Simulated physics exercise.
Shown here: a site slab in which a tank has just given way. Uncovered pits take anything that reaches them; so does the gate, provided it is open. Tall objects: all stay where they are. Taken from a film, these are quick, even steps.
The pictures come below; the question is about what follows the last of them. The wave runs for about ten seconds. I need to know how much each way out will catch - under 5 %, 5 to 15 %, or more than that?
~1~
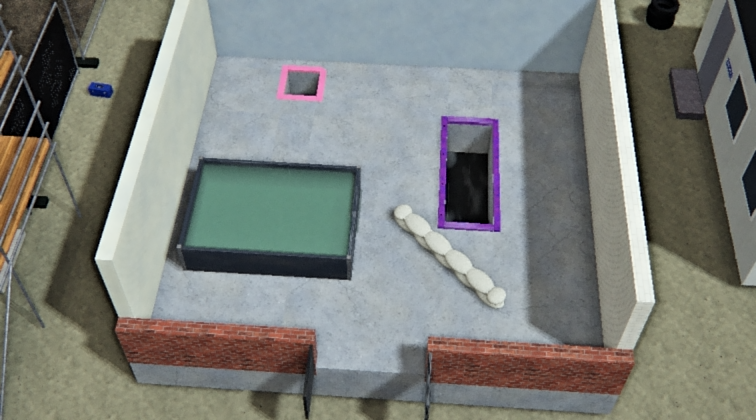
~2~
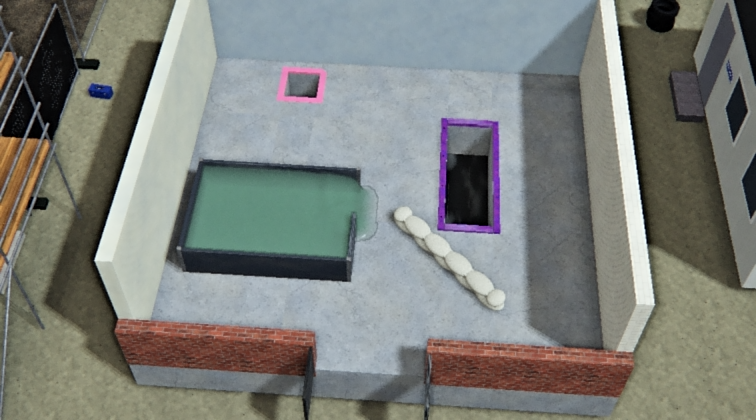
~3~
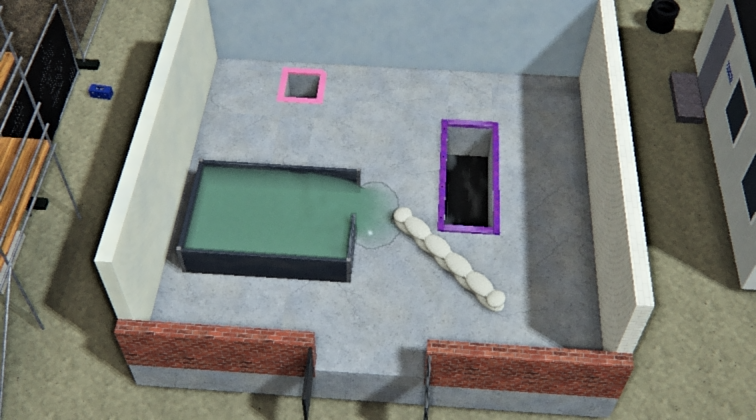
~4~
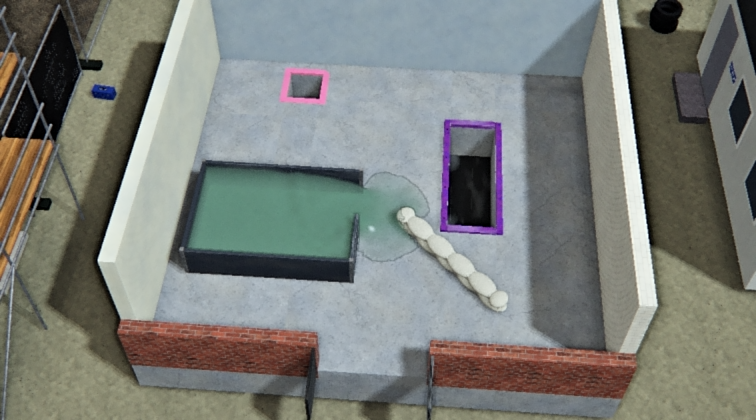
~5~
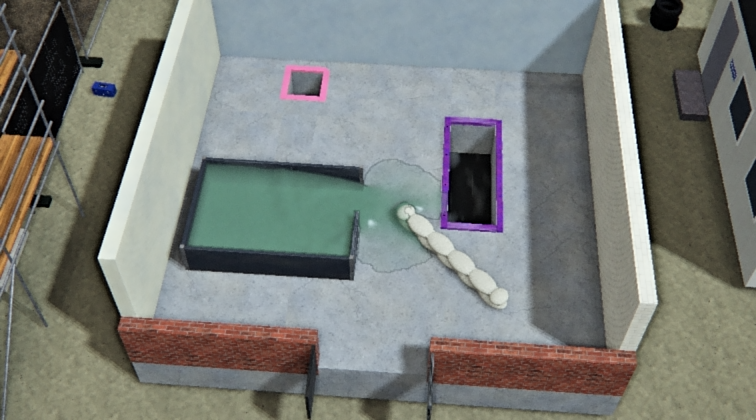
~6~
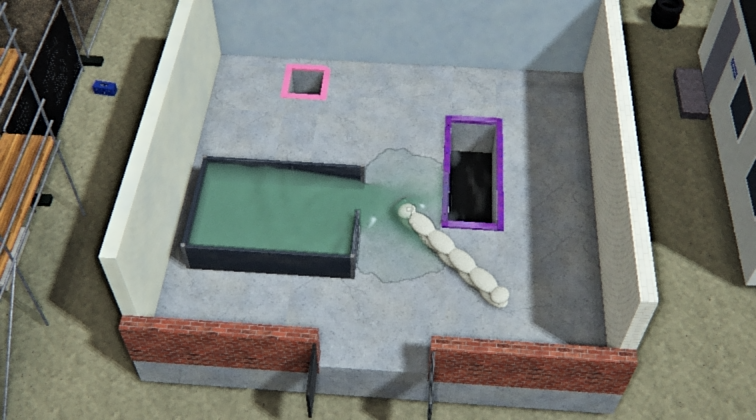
One by one: The gate claims an in-between share - five to fifteen per cent, the purple pit claims a heavy share - exceeding fifteen per cent, the pink pit claims a light share - short of five per cent.
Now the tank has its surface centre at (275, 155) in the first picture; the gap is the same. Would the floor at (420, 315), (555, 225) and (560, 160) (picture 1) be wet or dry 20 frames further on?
Looking at all three, I'd call them bone dry, bone dry, bone dry.
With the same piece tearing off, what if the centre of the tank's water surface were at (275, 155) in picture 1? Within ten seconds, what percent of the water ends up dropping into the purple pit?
The purple pit ends up with 45 per cent.
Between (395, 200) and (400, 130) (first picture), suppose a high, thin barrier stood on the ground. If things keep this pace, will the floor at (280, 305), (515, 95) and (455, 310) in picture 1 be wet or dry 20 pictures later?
Going spot by spot: High and dry, then high and dry, then drenched.
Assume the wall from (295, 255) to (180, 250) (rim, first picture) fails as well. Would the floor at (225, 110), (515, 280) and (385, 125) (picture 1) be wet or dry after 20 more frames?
Soaked, then unsoaked, then unsoaked.
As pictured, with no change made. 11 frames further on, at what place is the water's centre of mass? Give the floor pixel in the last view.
Roughly (315, 224).
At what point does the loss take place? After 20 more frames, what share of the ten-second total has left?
By my reckoning, 50 %.
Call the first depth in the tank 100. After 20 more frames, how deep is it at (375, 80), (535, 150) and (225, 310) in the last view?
In that order: 2, 0 and 0 per cent.
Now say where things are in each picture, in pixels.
The first frame shows the open tank at (272, 209) is whole and still.
In the second frame, the front is at (369, 191), out from the gap at (355, 206).
In the third frame, water pours out at (355, 208) and has run to (393, 234).
In the fourth frame, the front is at (416, 244), out from the gap at (357, 209).
In the fifth frame, the front is at (446, 202), out from the gap at (358, 206).
In the sixth frame, the front is at (441, 169), out from the gap at (358, 205).
A moment on, water covers 10 % of the floor; the gate 0 %, the purple pit 4 %, the pink pit 0 %.
Next, water covers 20 % of the floor; the gate 0 %, the purple pit 11 %, the pink pit 0 %.
Then, water covers 25 % of the floor; the gate 2 %, the purple pit 20 %, the pink pit 0 %.
Later, water covers 45 % of the floor; the gate 4 %, the purple pit 28 %, the pink pit 1 %.
In the end, water covers 60 % of the floor; the gate 7 %, the purple pit 32 %, the pink pit 3 %.
